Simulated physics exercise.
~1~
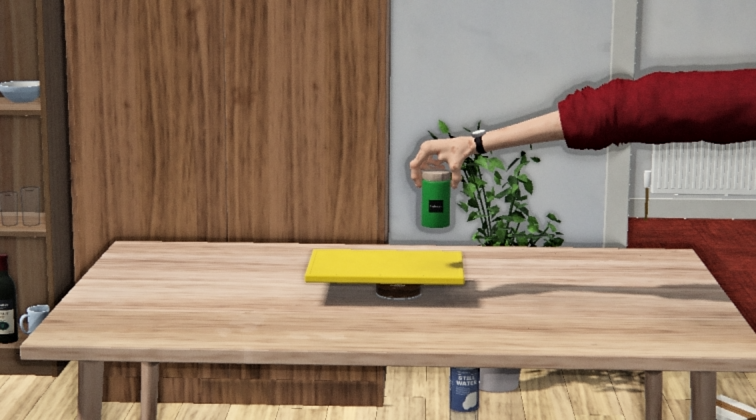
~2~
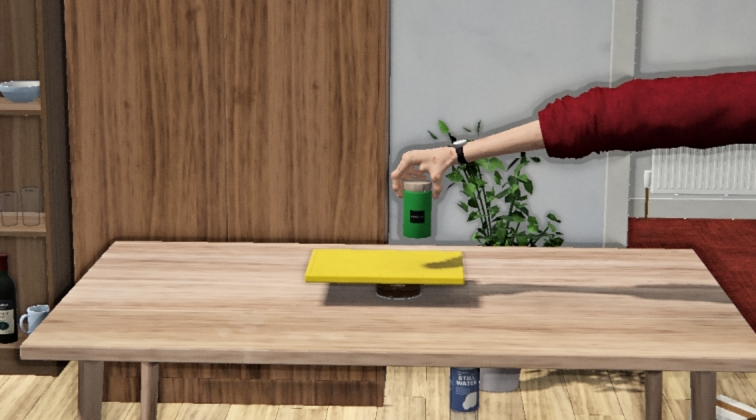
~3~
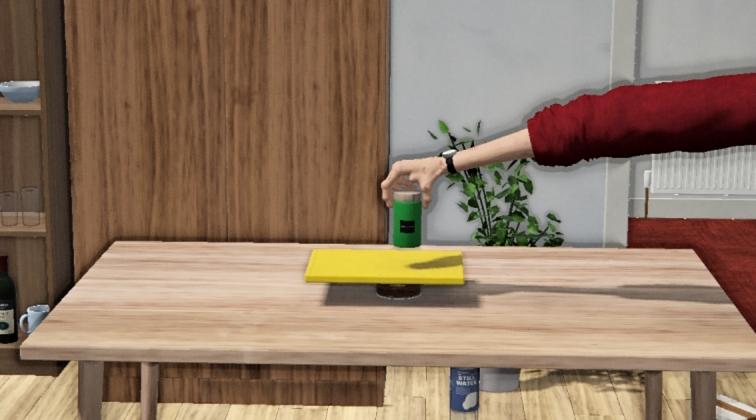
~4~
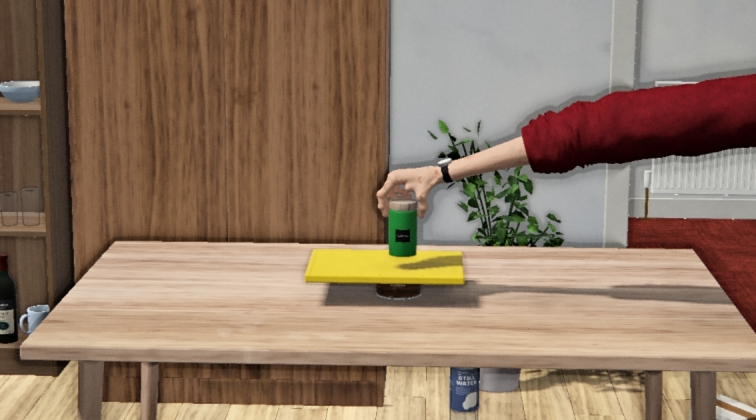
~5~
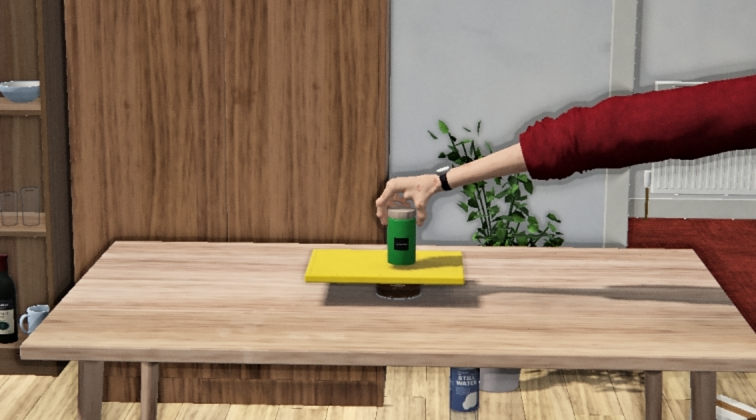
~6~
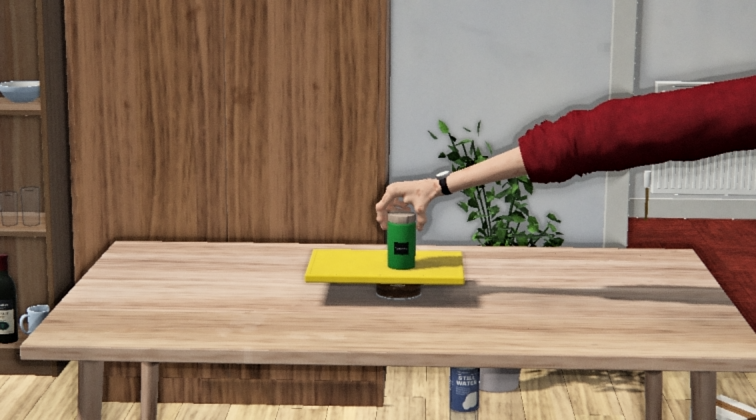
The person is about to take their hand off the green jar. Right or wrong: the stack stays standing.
Right.
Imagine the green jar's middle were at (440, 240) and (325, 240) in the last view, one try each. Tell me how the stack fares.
The first time it stays in place, but the second time it tumbles down.
Then, 0.30 s after the last picture, nothing has stirred.
Then, 0.70 s after the last picture, green jar resting near (402, 241).
At rest, all 3 in place. Seen from the same camera at the end, green jar near (402, 241). The stack stays up.
